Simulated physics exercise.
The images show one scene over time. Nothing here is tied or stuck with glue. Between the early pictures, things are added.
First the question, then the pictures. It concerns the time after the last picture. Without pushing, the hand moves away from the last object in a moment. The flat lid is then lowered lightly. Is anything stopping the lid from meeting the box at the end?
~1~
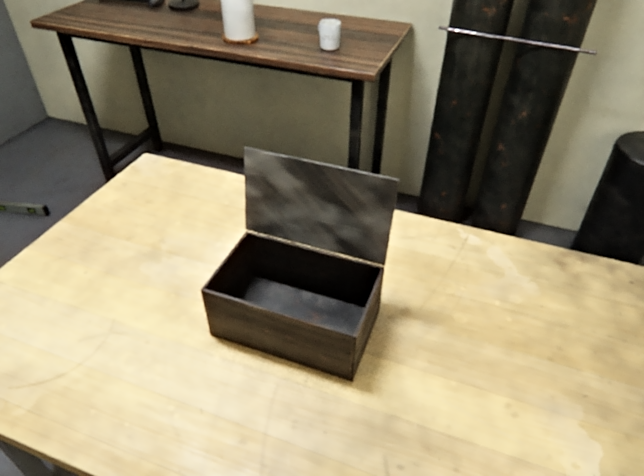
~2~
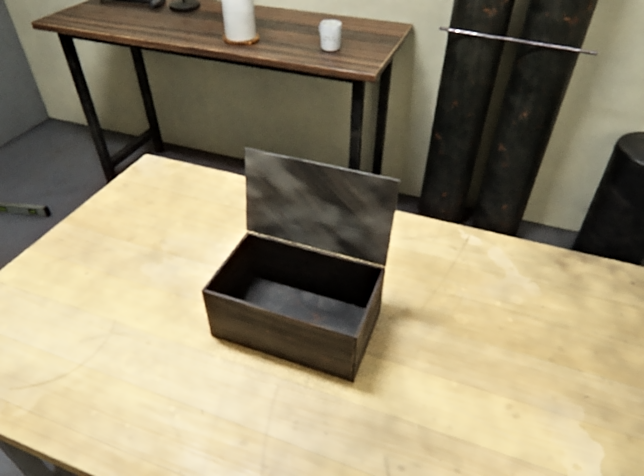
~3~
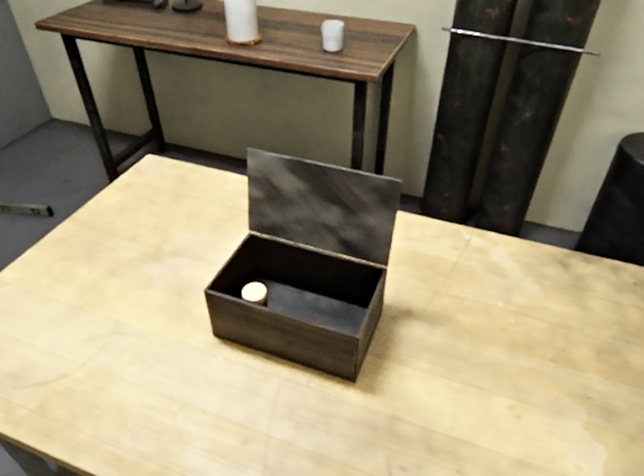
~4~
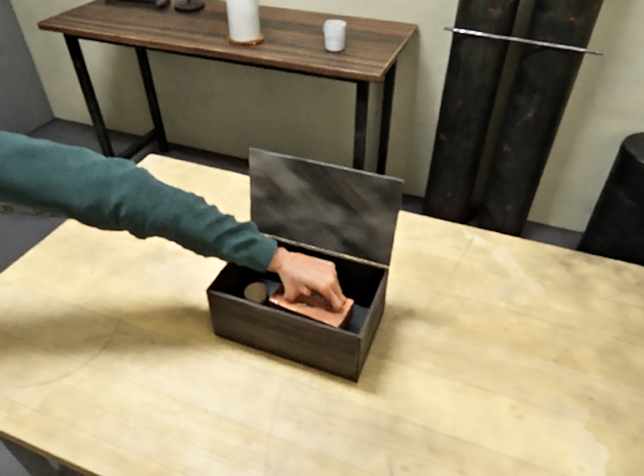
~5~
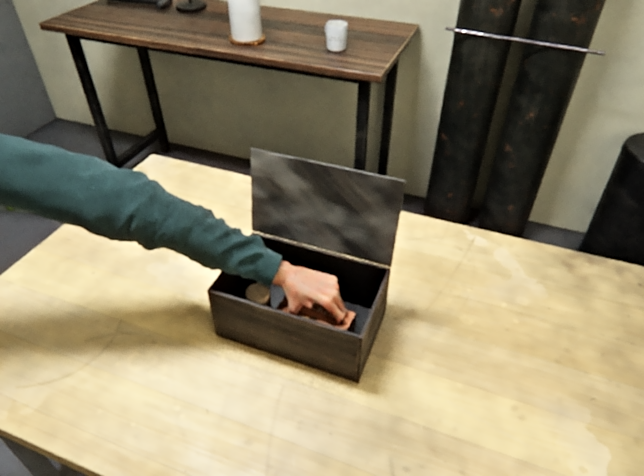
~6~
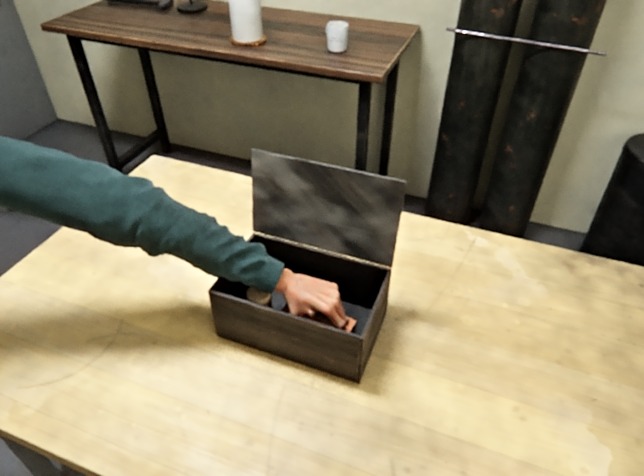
No - the box ends up covered.
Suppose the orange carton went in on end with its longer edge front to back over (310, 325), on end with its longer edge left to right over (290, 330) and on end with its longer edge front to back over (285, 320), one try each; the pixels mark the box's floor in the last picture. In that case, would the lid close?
At first it fails to shut, the second time it fails to shut, and the third time it manages to shut.
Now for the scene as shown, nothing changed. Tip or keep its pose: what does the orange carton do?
By the end the orange carton has kept its angle.
Then, 1.20 s past the last view, lid starting down.
Then, 1.60 s past the last view, lid 56° above the rim.
Then, 1.80 s past the last view, lid 35° above the rim.
Then, 2.00 s past the last view, lid 8° above the rim.
Finally, lid shut; both still in place. Final places as the last picture's camera would see them, orange carton near (315, 329).
